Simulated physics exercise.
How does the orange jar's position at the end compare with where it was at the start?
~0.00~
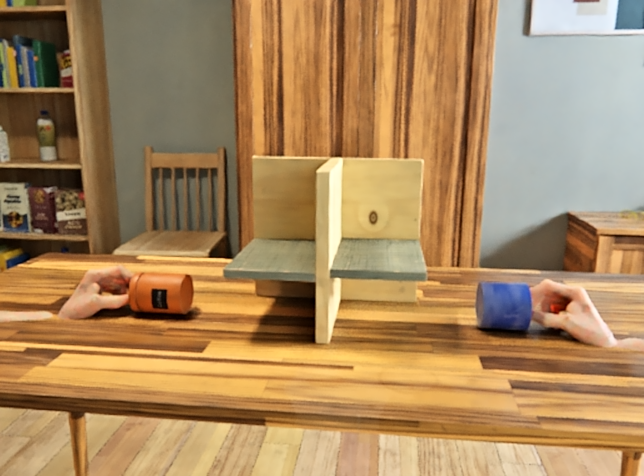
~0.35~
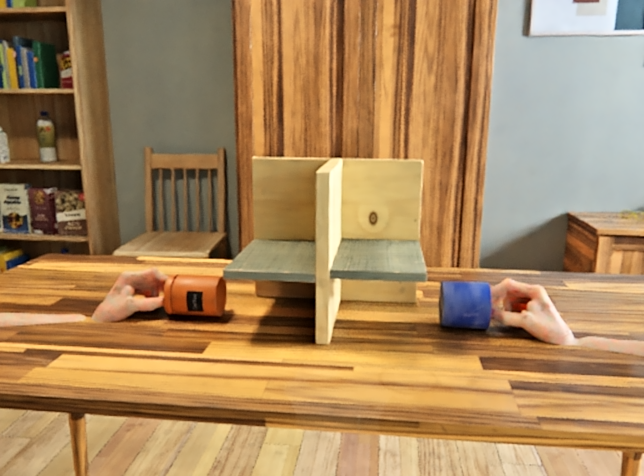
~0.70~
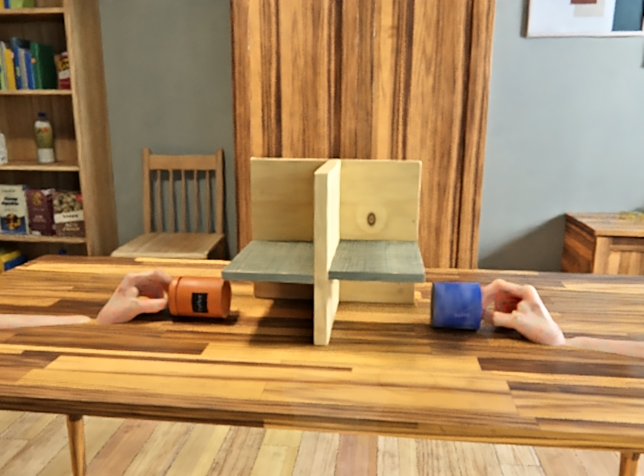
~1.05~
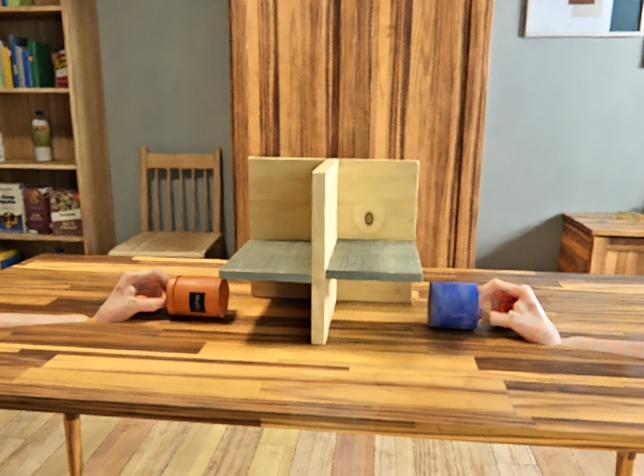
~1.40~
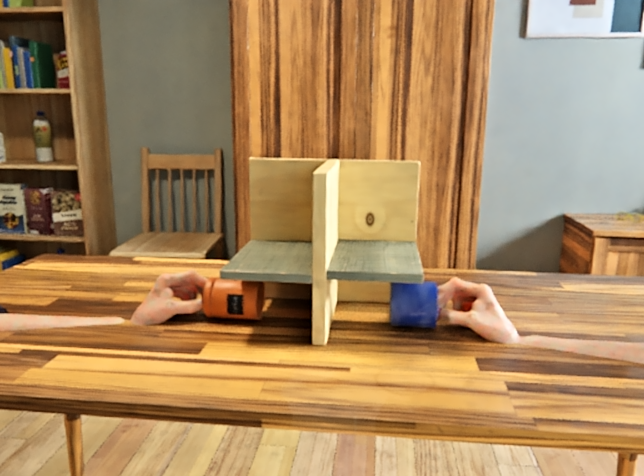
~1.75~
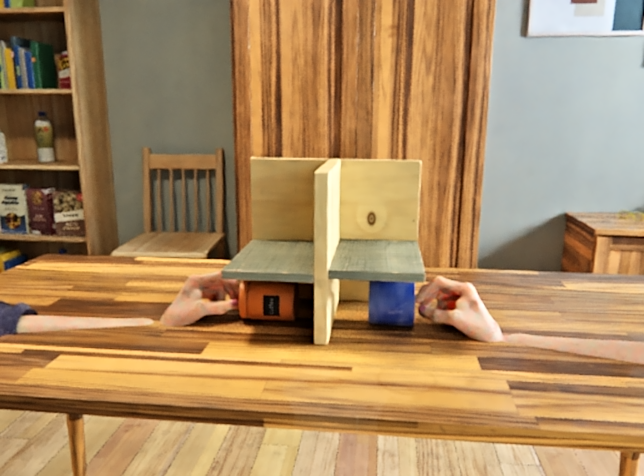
At the start the orange jar lies out in the open to the left of the shelf. By the end it has been slid to the right and lies beneath the left side of the shelf.
